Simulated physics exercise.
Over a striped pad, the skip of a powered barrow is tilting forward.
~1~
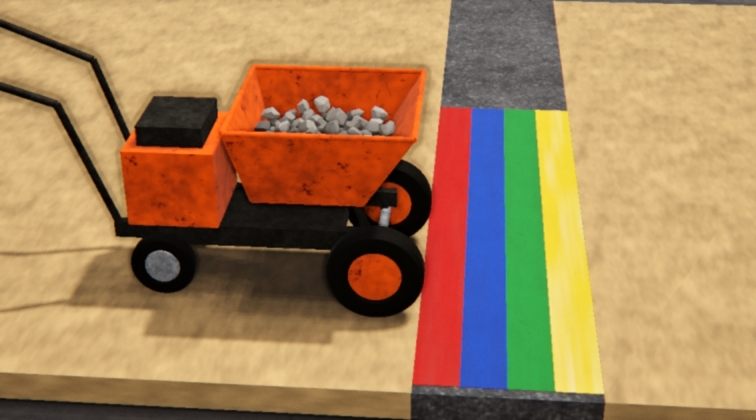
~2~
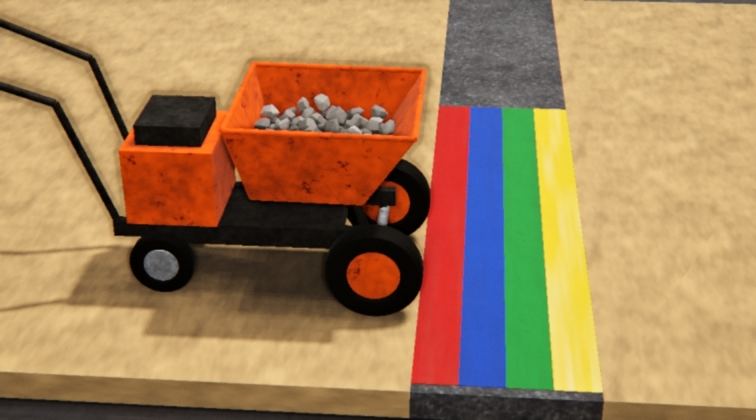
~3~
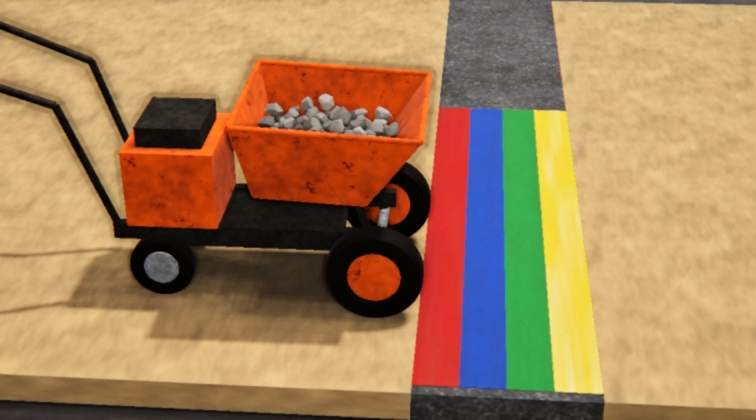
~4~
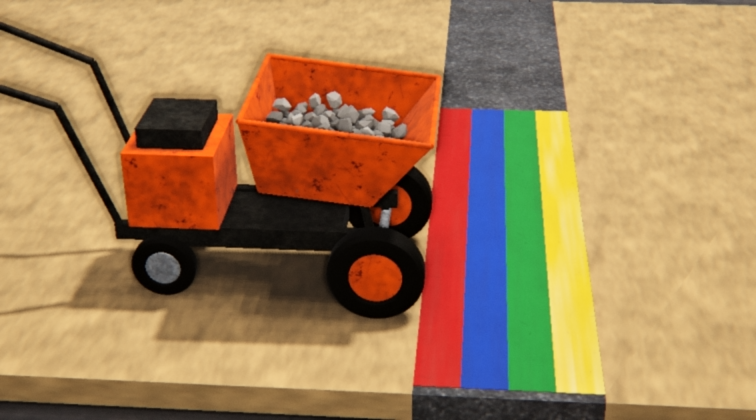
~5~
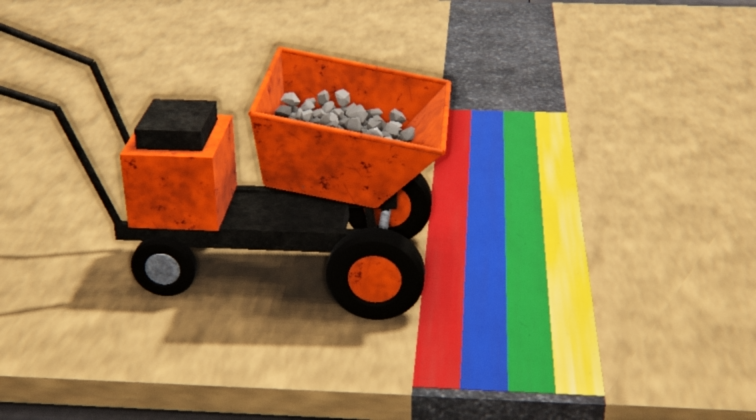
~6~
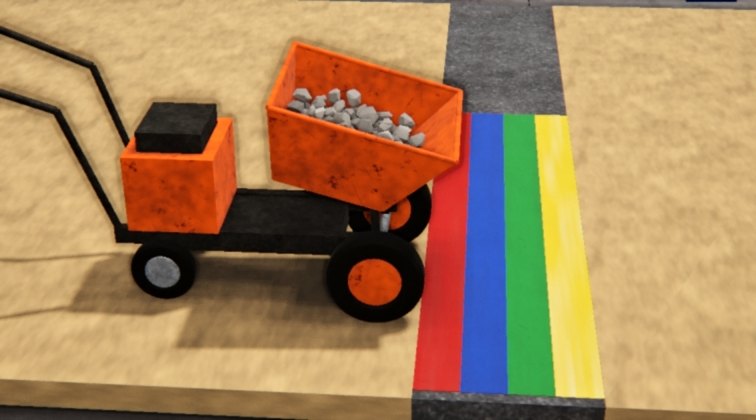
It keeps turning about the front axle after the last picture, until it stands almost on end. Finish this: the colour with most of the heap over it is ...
... Yellow.
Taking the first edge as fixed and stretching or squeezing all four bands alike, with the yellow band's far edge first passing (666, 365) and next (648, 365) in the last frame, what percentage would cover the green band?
40 % and 40 %.
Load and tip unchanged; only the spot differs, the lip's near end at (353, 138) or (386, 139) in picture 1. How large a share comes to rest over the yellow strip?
Near 10 % and 30 %.
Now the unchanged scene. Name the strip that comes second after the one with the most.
Next in line comes the strip in green.
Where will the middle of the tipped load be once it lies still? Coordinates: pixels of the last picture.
Near (575, 278), more or less.
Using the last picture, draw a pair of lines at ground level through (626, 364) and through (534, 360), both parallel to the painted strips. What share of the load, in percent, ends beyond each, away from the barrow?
Result, first then second: 20 %, 70 %.
Just after the last frame, skip tipped steeply; every one in the skip.
A moment on, skip tipped right over; the larger part in the skip; just a few over the green strip; about a tenth over the yellow strip.
Further on, skip tipped right over; roughly a quarter in the skip; about a tenth over the green strip; roughly a third over the yellow strip; roughly a quarter off the paint.
When it is over, skip tipped right over; roughly a quarter in the skip; not one over the red strip; not one over the blue strip; about a tenth over the green strip; roughly a third over the yellow strip; roughly a quarter off the paint.
